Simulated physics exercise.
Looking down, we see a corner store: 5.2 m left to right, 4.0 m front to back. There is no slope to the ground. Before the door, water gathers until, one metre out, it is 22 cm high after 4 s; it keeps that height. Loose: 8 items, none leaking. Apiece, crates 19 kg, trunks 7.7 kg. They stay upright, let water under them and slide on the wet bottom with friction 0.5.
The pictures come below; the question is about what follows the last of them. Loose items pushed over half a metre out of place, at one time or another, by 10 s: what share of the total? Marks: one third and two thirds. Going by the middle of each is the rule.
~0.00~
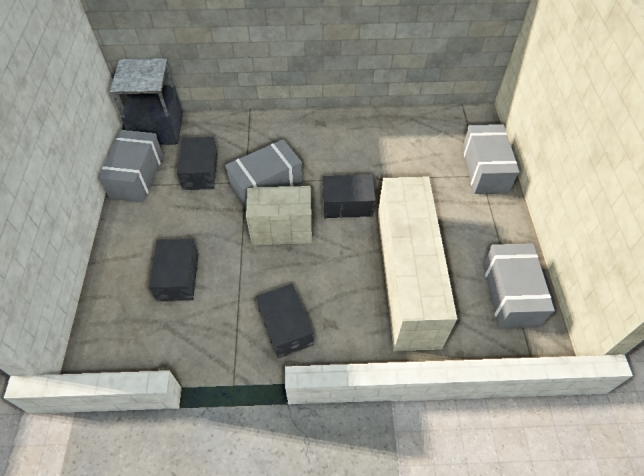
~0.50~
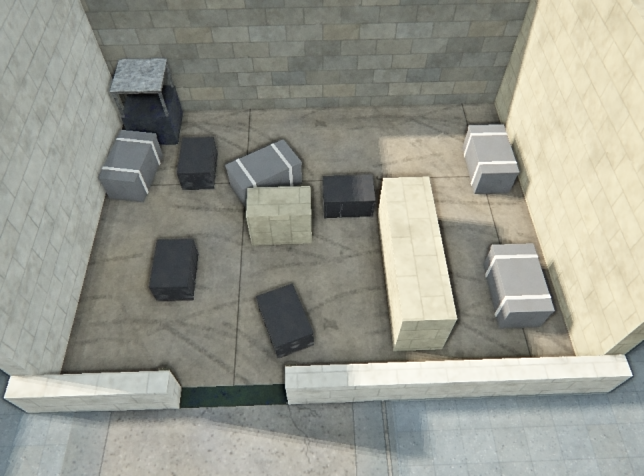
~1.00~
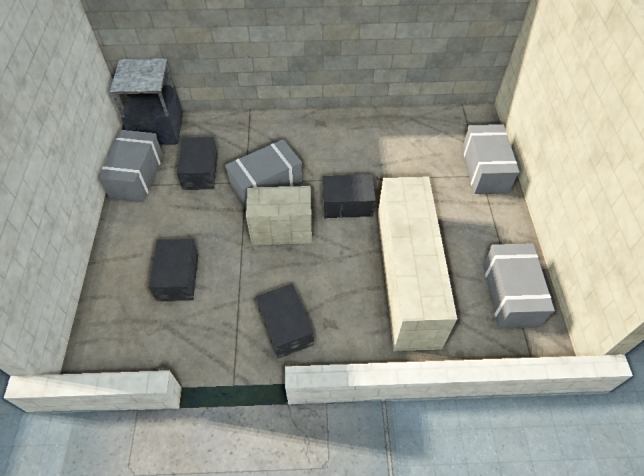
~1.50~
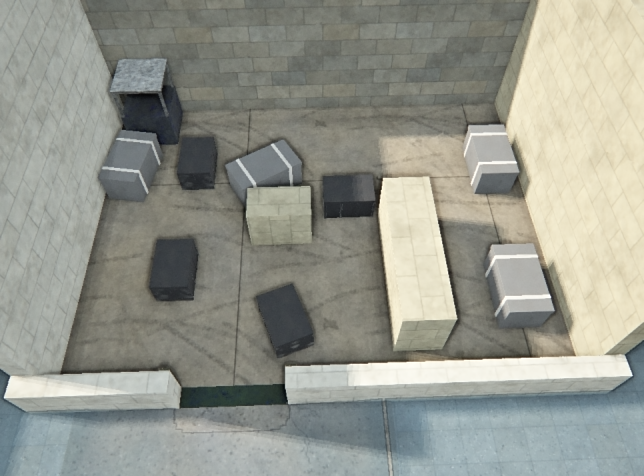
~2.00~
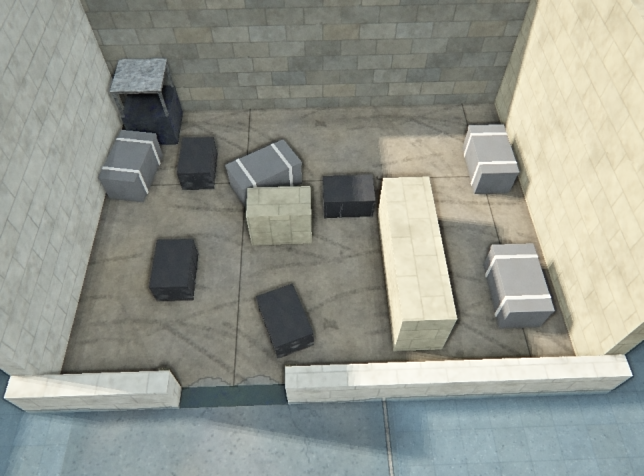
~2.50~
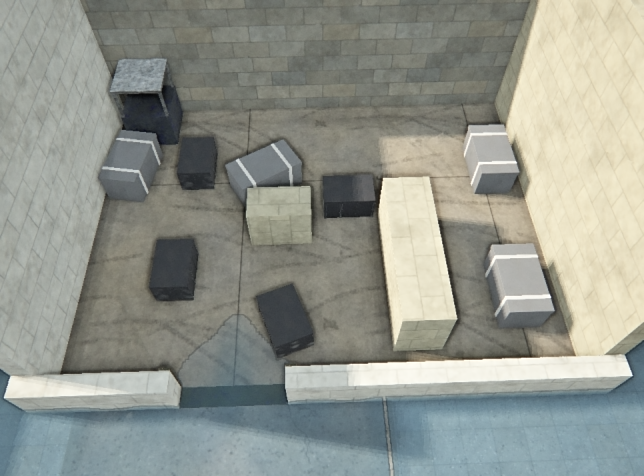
It will work out to one to two of every three.
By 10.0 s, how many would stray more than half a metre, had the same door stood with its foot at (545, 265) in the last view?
You'd get 2 in that case.
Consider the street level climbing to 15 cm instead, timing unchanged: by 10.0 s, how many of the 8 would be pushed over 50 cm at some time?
Then 0.
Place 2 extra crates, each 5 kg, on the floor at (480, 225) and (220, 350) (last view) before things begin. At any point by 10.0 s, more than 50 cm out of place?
Order as asked - inside the cutoff and beyond the cutoff.
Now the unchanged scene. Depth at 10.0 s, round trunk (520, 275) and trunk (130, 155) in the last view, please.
Close to 2 and 11 centimetres.
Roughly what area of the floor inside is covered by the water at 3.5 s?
I'd estimate close to 2.0 m2.
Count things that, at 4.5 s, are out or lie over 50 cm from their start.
The number comes to 0.
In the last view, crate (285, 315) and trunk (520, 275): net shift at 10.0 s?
They've ended up 60 cm and 0 cm away, in that order.
After 3.5 s 0 of 8 are over 50 cm from their spots; 0 afloat.
After 4.5 s 0 of 8 are over 50 cm from their spots; 0 afloat.
After 7.0 s 2 of 8 are over 50 cm from their spots; 1 afloat.
After 10.0 s 4 of 8 are over 50 cm from their spots, and 4 have been at some point; 2 afloat.
